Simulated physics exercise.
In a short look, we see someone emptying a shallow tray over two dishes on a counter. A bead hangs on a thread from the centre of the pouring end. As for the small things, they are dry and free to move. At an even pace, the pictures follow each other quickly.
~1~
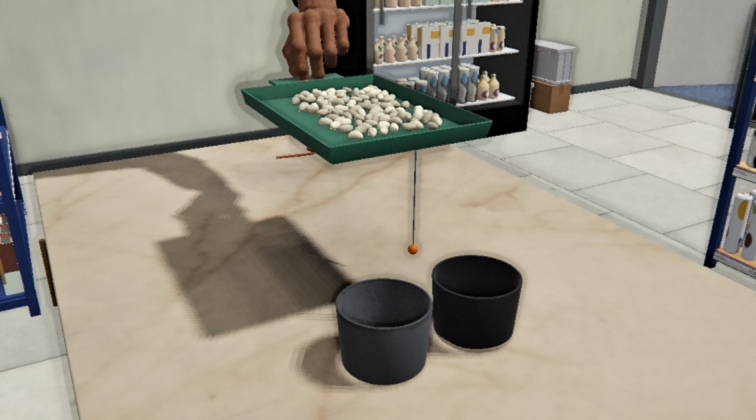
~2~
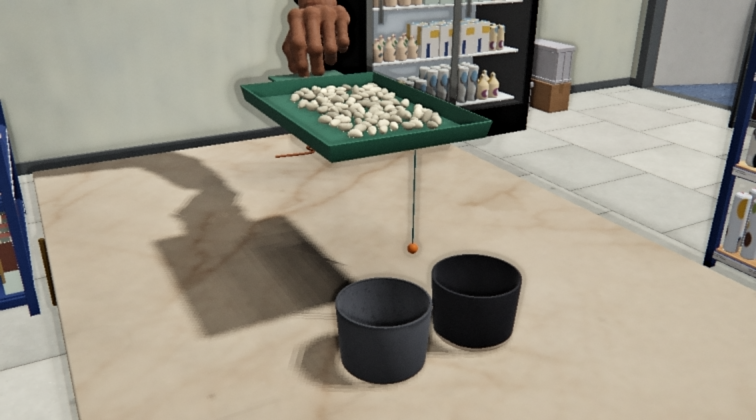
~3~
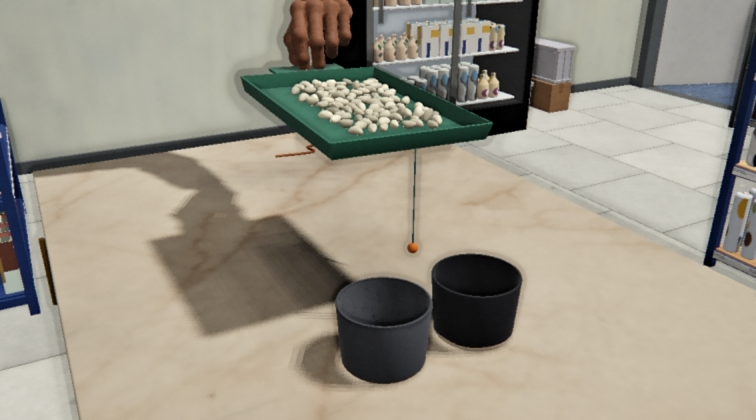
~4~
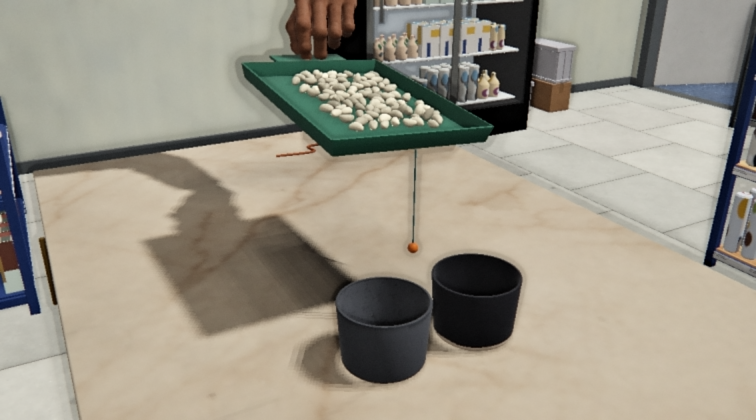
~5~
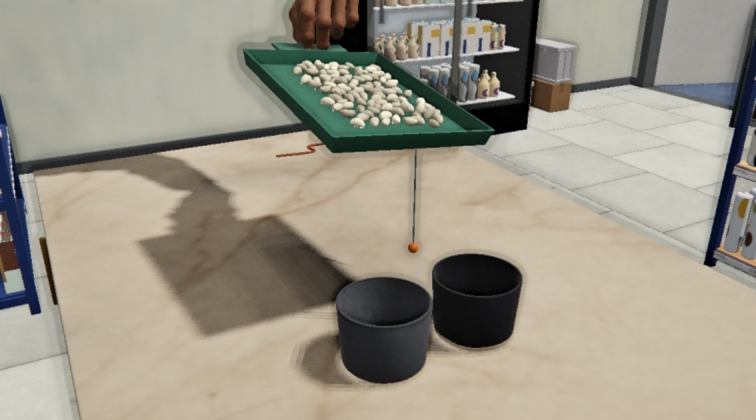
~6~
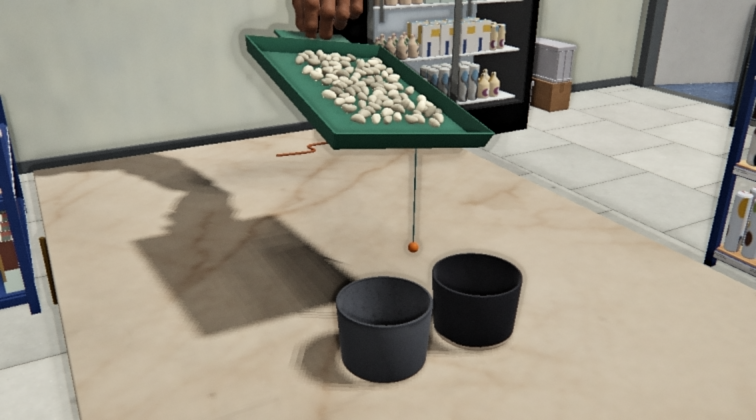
A green tray of white beans, gripped by a hand at its far end, gradually tilts toward its right corner as the far end rises, above two dark dishes on a counter, while an orange bead hangs nearly still on its thread.
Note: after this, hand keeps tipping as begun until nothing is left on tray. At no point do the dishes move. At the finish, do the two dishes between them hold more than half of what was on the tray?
No.
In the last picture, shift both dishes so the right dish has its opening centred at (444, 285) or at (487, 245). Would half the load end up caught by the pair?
Place 1: Lower than half; place 2: Higher than half.
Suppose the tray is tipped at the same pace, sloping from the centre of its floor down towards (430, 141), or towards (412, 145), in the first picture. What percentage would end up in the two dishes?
About 60 and 70 percent.
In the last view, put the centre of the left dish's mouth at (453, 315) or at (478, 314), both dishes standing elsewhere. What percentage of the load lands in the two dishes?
The first position comes out at 0 per cent, the other at 0 per cent.
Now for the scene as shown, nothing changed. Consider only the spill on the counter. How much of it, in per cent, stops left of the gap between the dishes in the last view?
Near 20 per cent.
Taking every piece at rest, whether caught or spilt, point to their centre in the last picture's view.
The centre ends up roughly at (477, 296).
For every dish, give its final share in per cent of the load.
I'd say the left dish holds some 0 % and the right dish some 20 %.
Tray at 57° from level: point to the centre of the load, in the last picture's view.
In the last view the centre sits at roughly (441, 100).
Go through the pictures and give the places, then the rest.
Corners of the pouring end at (332, 145) and (487, 121), level; middle of the load at (357, 109), white beans; left dish at (408, 350); right dish at (502, 319); bead on its thread at (413, 249), in the first picture.
Corners of the pouring end at (332, 144) and (487, 120), level; middle of the load at (356, 107), in the second picture.
Corners of the pouring end at (332, 141) and (488, 122), tipped barely, lowest at the right corner; middle of the load at (357, 103), in the third picture.
Corners of the pouring end at (334, 138) and (488, 125), tipped a little, lowest at the right corner; middle of the load at (358, 97), in the fourth picture.
Corners of the pouring end at (336, 135) and (489, 129), tipped a little, lowest at the right corner; middle of the load at (359, 91), in the fifth picture.
Corners of the pouring end at (337, 131) and (489, 132), tipped a little, lowest at the right corner; middle of the load at (361, 85); left dish at (408, 348); right dish at (503, 317), in the sixth picture.
Soon after the last picture, tray tipped steeply; nearly all on the tray; a stray few in the right dish.
A little later, tray tipped right over; nearly all on the tray; a stray few in the right dish; a stray few outside both; a stray few in the air.
Later still, tray tipped past a quarter turn; about a quarter in the right dish; most outside both.
At rest, tray tipped past a quarter turn; none in the left dish; about a quarter in the right dish; most outside both.
